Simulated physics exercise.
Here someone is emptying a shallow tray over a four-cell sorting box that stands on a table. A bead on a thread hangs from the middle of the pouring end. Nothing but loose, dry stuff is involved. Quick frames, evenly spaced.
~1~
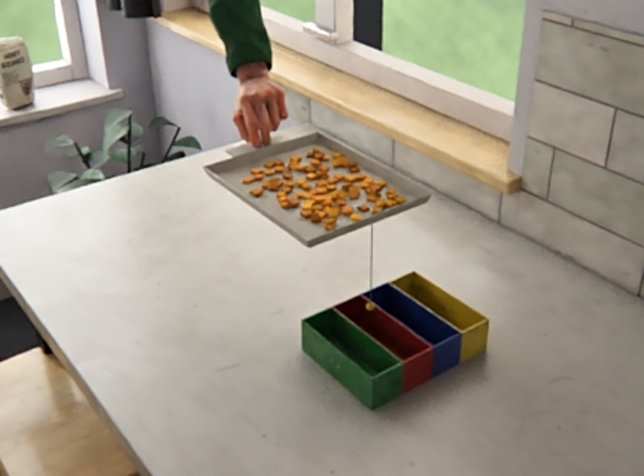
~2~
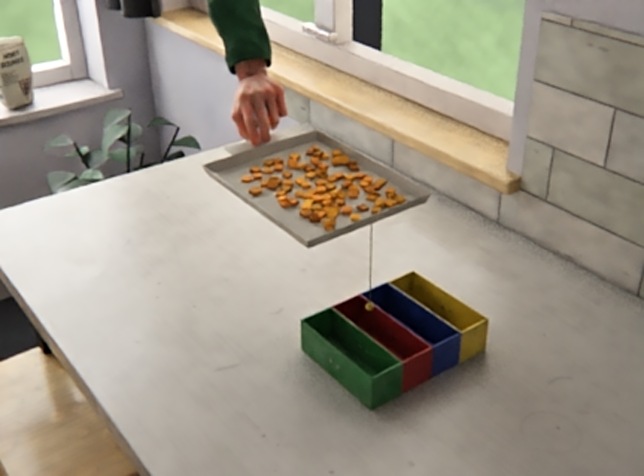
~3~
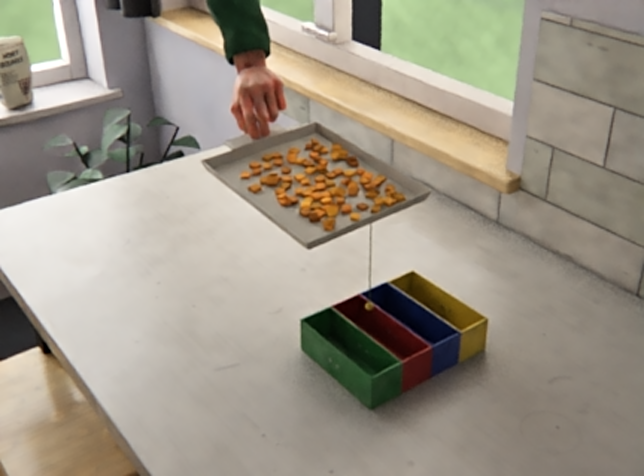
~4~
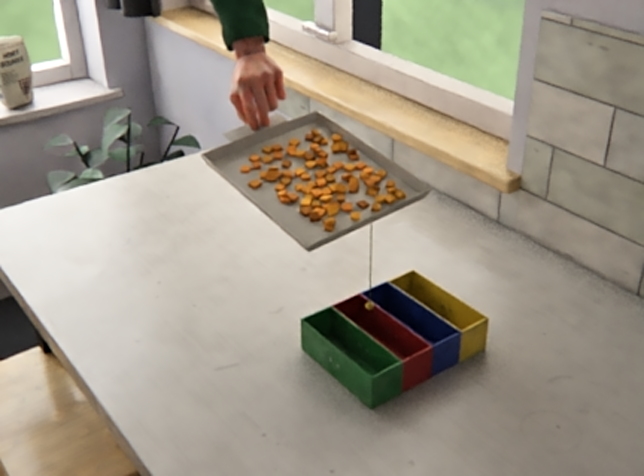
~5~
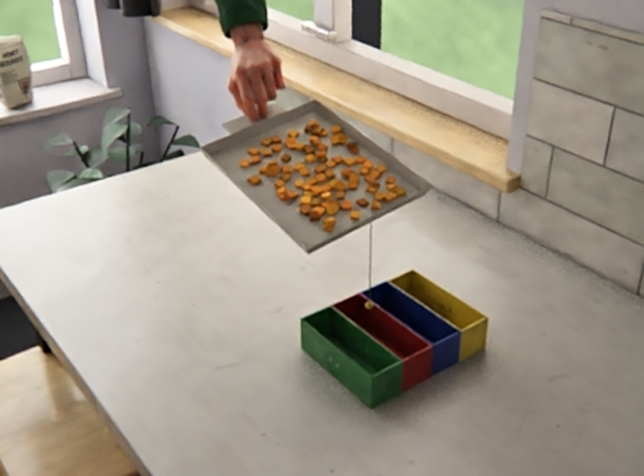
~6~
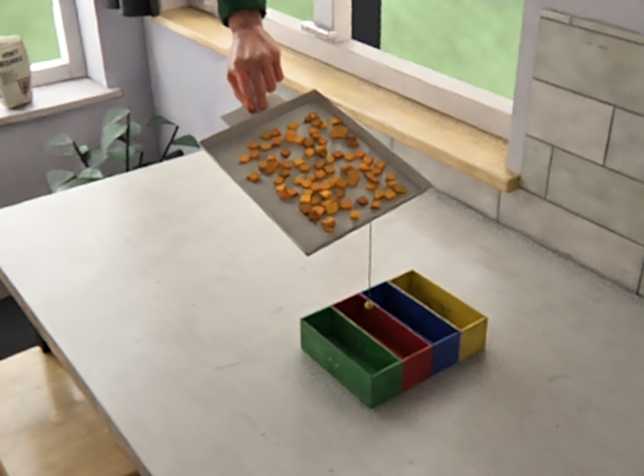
Tray of small orange-brown crackers tilting gradually toward its lower left corner, a hand raising its far end above a four-colour box.
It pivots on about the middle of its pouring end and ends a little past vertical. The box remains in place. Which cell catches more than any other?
The green cell catches the most.
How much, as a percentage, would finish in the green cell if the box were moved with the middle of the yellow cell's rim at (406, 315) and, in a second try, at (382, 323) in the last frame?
Close to 50 in a hundred first, close to 10 in a hundred second.
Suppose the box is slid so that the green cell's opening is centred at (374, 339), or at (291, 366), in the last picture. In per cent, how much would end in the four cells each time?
Close to 0 per cent, followed by close to 100 per cent.
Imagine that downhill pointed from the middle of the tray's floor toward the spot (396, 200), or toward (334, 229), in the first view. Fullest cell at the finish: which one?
First aim: That yellow cell. Second aim: That green cell.
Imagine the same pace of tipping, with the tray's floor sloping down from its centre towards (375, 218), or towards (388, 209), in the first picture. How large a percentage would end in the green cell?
Case one near 20 %; case two near 0 %.
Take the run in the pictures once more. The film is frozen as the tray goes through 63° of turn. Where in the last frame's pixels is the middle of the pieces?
Look around (321, 222) in the last picture.
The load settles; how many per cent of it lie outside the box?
My guess is about 70 percent.
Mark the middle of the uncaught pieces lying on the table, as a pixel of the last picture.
Roughly at pixel (296, 376).
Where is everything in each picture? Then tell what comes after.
Corners of the pouring end at (309, 237) and (427, 192), level; middle of the load at (331, 188), small crackers; bead on its thread at (371, 307); green cell at (387, 383); red cell at (418, 367); blue cell at (447, 352); yellow cell at (474, 338), in the first frame.
Corners of the pouring end at (308, 237) and (426, 192), level; middle of the load at (330, 187), in the second frame.
Corners of the pouring end at (308, 239) and (426, 190), tipped barely, lowest at the left corner; middle of the load at (330, 184), in the third frame.
Corners of the pouring end at (308, 242) and (426, 187), tipped a little, lowest at the left corner; middle of the load at (330, 179), in the fourth frame.
Corners of the pouring end at (308, 245) and (426, 185), tipped a little, lowest at the left corner; middle of the load at (330, 174), in the fifth frame.
Corners of the pouring end at (308, 248) and (426, 183), tipped clearly, lowest at the left corner; middle of the load at (329, 170); green cell at (386, 382); red cell at (416, 366); blue cell at (445, 351); yellow cell at (473, 336), in the sixth frame.
Soon, tray tipped steeply; nearly all on the tray; a stray few falling or outside the box.
A while on, tray tipped past a quarter turn; about a quarter in the green cell; about two thirds falling or outside the box.
Towards the end, tray tipped past a quarter turn; about a quarter in the green cell; about two thirds falling or outside the box.
Finally, tray tipped past a quarter turn; about a quarter in the green cell; none in the red cell; none in the blue cell; none in the yellow cell; about two thirds outside the box.
